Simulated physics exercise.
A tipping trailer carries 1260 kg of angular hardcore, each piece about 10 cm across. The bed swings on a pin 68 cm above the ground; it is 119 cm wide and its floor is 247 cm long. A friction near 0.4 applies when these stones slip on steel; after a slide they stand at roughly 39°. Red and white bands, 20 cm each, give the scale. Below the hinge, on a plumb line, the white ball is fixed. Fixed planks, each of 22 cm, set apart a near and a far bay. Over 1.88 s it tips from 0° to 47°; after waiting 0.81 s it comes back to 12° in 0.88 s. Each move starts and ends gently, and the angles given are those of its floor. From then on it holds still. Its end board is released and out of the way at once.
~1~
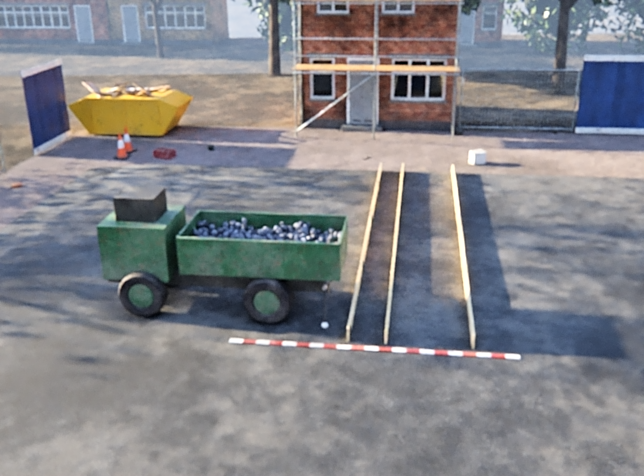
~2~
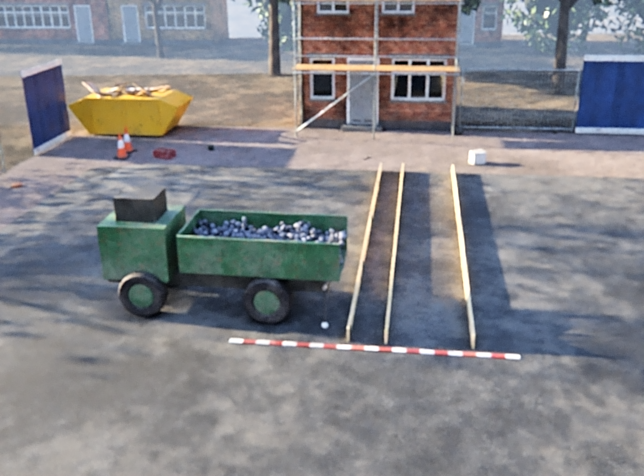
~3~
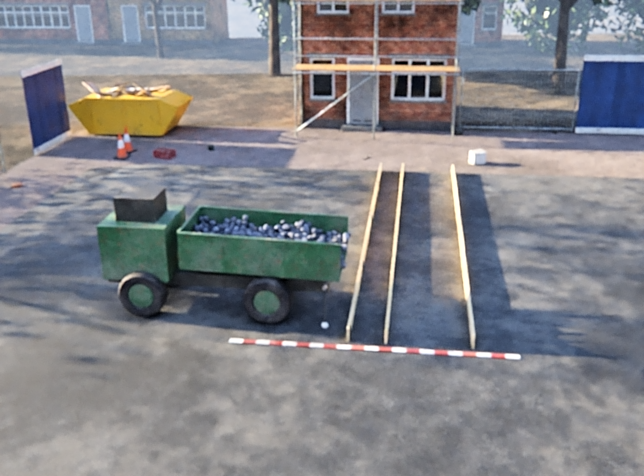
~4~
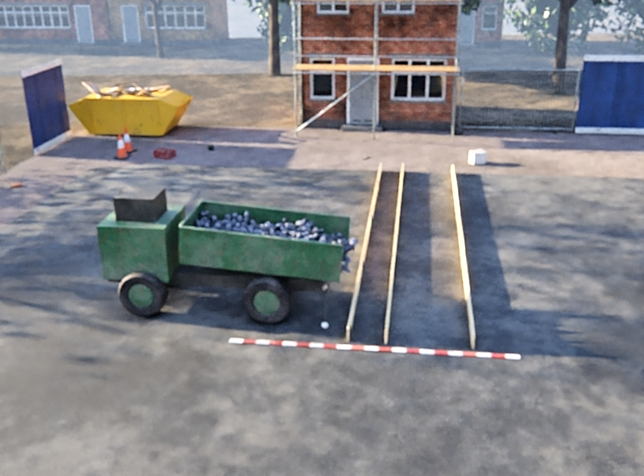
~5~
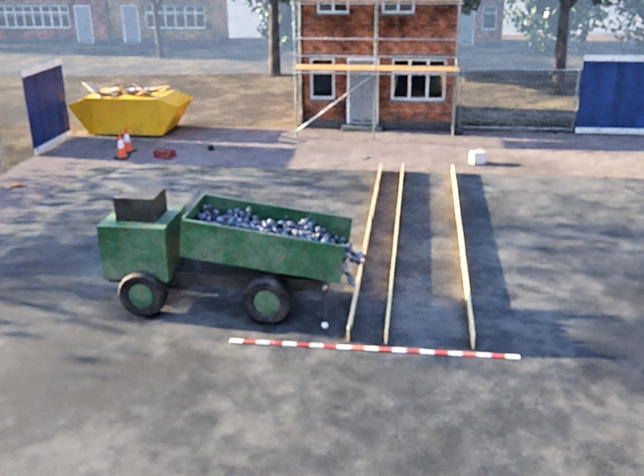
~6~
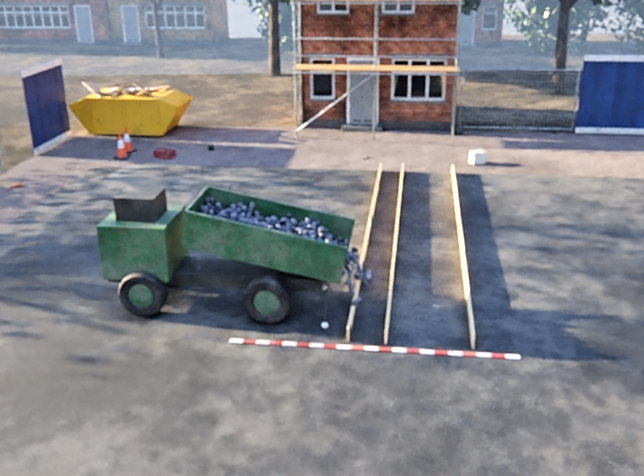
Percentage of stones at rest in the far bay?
Some 25 percent.
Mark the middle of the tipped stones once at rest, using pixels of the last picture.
Around (373, 304).
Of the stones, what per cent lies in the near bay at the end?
Around 55 percent of the load.
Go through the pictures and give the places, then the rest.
The first picture shows lip at (339, 281), floor tilted 0°, highest stones at (253, 225).
In the second picture, the bed is at 1°, its lip at (339, 281); the top of the load is at (243, 225).
The third picture shows lip at (340, 281), floor tilted 2°, highest stones at (227, 223).
In the fourth picture, the bed is at 5°, its lip at (340, 282); the top of the load is at (216, 219); 1 % has left.
The fifth picture shows lip at (340, 283), floor tilted 8°, highest stones at (214, 213); 2 % has left.
The sixth picture shows lip at (340, 284), floor tilted 11°, highest stones at (210, 206); 3 % has left.
A little later the floor is at 40°; 75 % in the bed, 3 % short of the bays, 21 % in the near bay; the foremost stones are at (384, 312).
Then the floor is at 47°; 32 % in the bed, 9 % short of the bays, 52 % in the near bay, 8 % in the far bay; the foremost stones are at (427, 319).
Later still the floor is at 12°; 0 % in the bed, 21 % short of the bays, 53 % in the near bay, 26 % in the far bay; the foremost stones are at (463, 322).
In the end the floor is at 12°; 0 % in the bed, 21 % short of the bays, 53 % in the near bay, 26 % in the far bay; the foremost stones are at (463, 322).
